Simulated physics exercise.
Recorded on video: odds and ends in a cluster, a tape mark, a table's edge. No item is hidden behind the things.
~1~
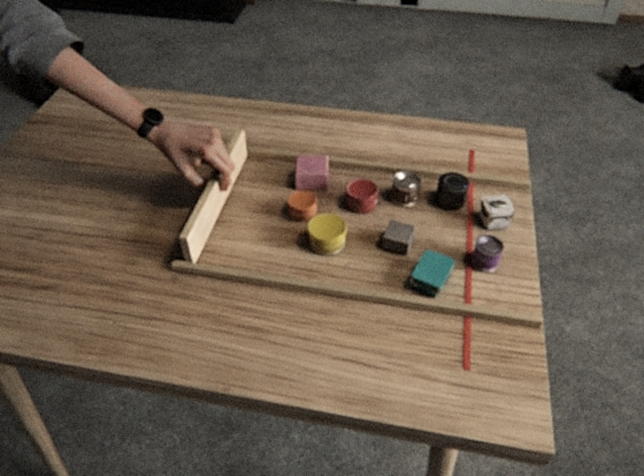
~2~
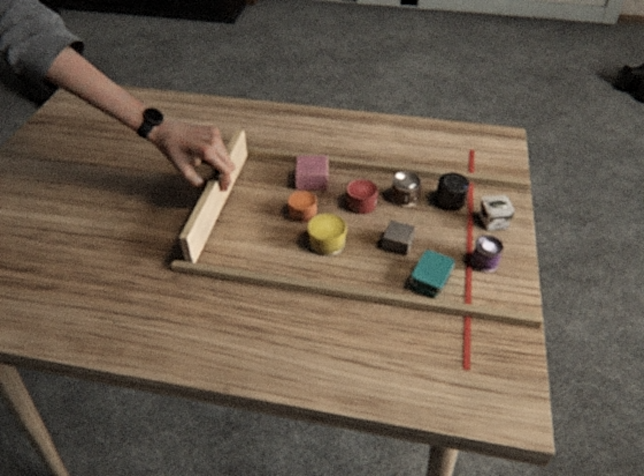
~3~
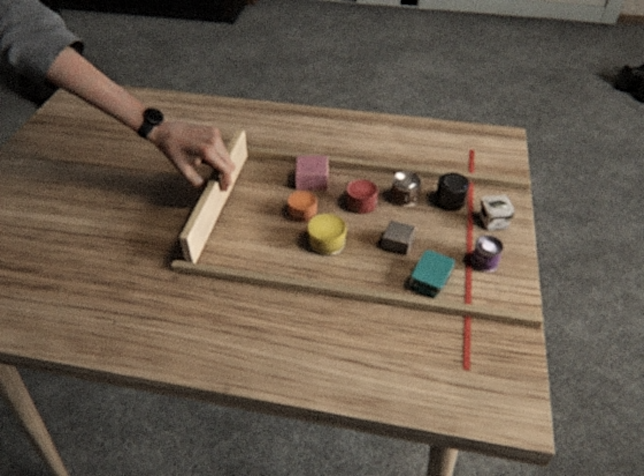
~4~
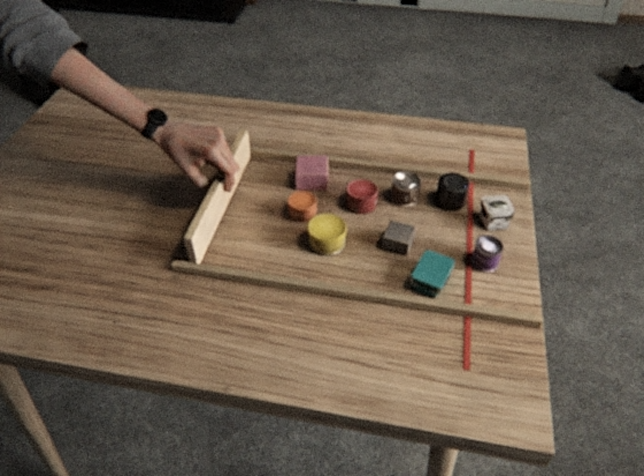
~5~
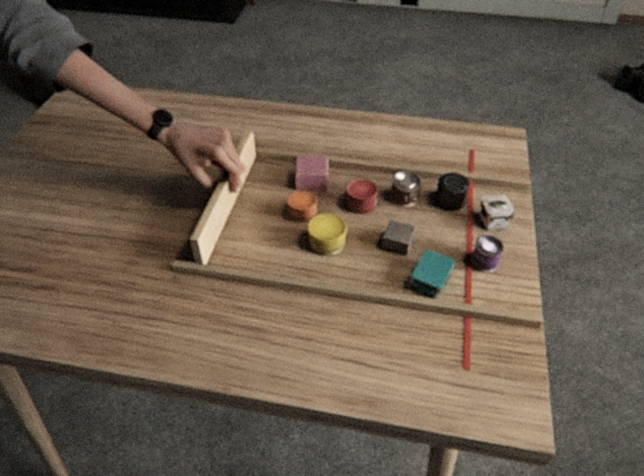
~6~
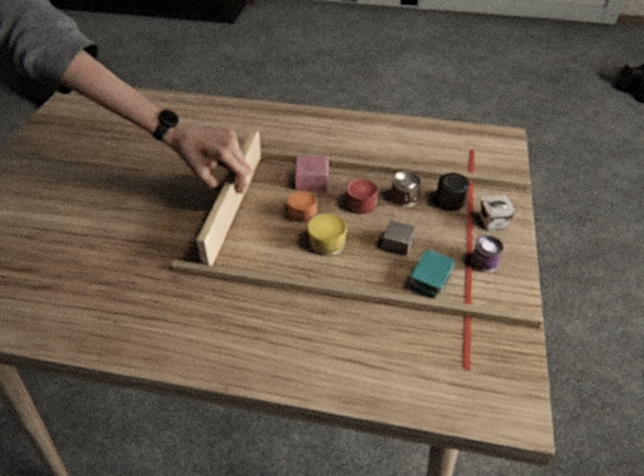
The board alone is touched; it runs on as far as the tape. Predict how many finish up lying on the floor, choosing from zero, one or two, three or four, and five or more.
My prediction is one or two.
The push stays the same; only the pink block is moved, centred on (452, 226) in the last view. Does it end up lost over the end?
From that start, the object then is safe.
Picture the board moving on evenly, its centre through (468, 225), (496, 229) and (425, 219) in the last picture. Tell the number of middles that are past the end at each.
Respectively, 1, 5 and 0.
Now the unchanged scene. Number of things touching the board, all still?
The count comes out at 5.
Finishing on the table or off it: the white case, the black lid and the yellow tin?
First the white case keeps its place, next the black lid goes down, last the yellow tin keeps its place.
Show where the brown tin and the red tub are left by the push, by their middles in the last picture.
Looks like one lands around (521, 198), and the other around (488, 216).
Soon after, none off yet; white case at rest near (496, 213); purple tin at rest near (487, 254); black lid at rest near (452, 191).
By the end, the number that fall off is one or two; fallen, black lid.
